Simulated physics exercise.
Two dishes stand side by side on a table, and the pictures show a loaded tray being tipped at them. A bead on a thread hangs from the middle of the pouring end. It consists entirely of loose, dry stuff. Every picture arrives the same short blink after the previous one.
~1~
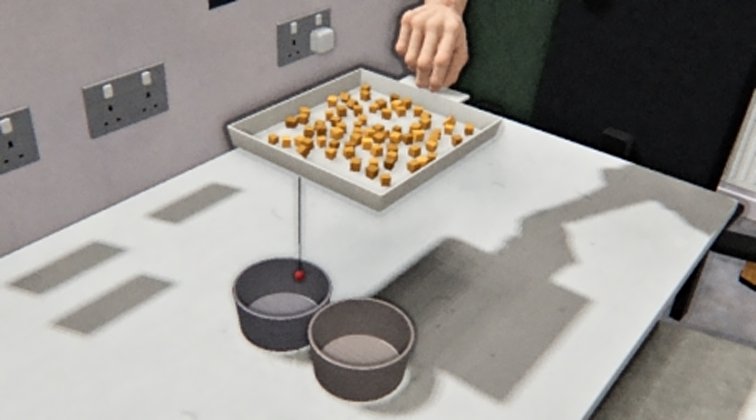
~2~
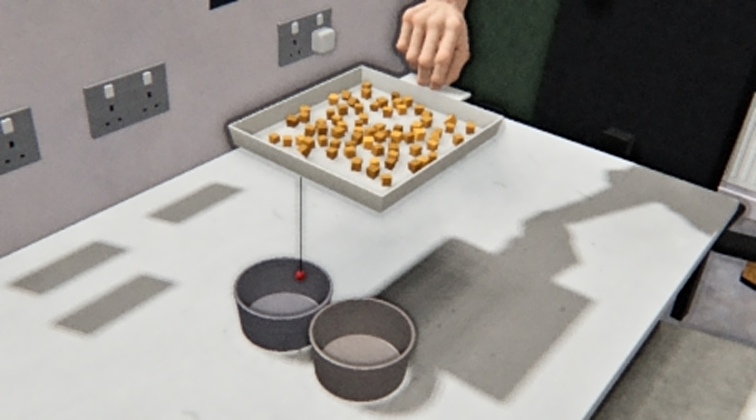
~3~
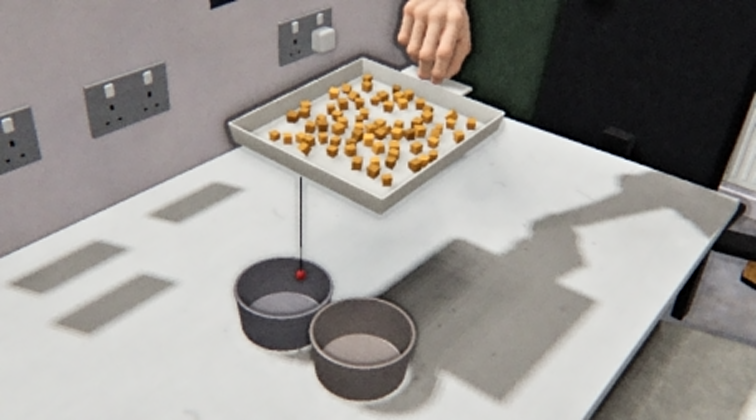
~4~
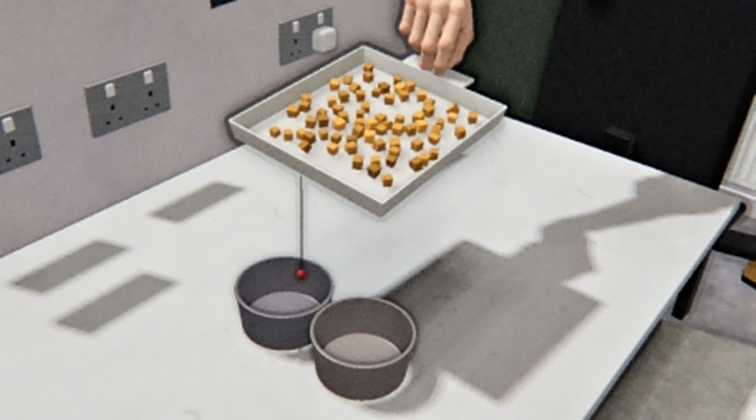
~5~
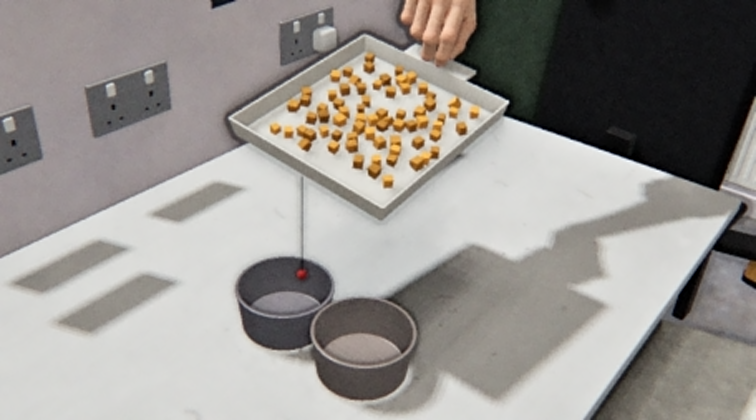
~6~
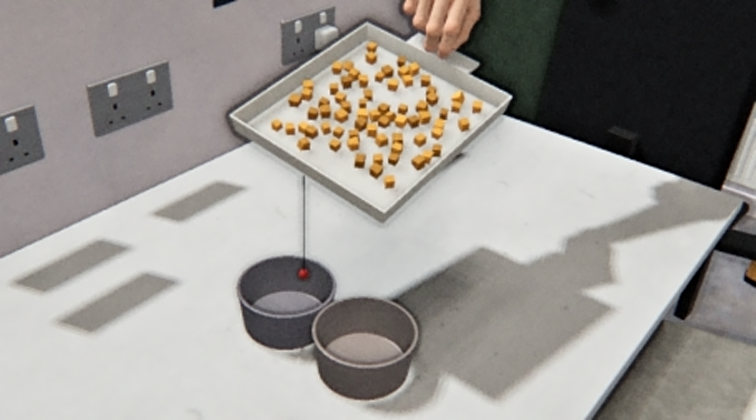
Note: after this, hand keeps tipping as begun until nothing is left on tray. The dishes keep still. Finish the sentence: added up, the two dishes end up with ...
... over half of it.
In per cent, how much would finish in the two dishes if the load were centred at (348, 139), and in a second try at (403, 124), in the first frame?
It comes to about 60 per cent the first time and about 80 per cent the second.
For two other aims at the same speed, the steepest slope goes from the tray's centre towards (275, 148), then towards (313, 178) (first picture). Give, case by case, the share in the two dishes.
20 and 30 per cent, in that order.
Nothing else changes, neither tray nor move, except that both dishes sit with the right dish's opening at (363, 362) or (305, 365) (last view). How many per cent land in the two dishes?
Trial 1 about 30 %, trial 2 about 10 %.
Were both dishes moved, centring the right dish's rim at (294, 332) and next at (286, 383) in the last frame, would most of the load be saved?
Well, not up to half at the first spot and not up to half at the second.
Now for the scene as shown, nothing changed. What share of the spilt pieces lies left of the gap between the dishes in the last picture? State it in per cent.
Around 40 per cent, I reckon.
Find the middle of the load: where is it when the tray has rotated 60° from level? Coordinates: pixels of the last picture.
Somewhere about pixel (372, 170).
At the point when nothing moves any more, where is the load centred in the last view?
About pixel (362, 365).
Soon after the last picture, tray tipped steeply; all on the tray.
A little later, tray tipped right over; nearly all on the tray; a small part in the right dish.
Later still, tray tipped past a quarter turn; about two thirds in the right dish; a stray few in the left dish; about a third outside both.
At rest, tray tipped past a quarter turn; about two thirds in the right dish; a stray few in the left dish; about a third outside both.
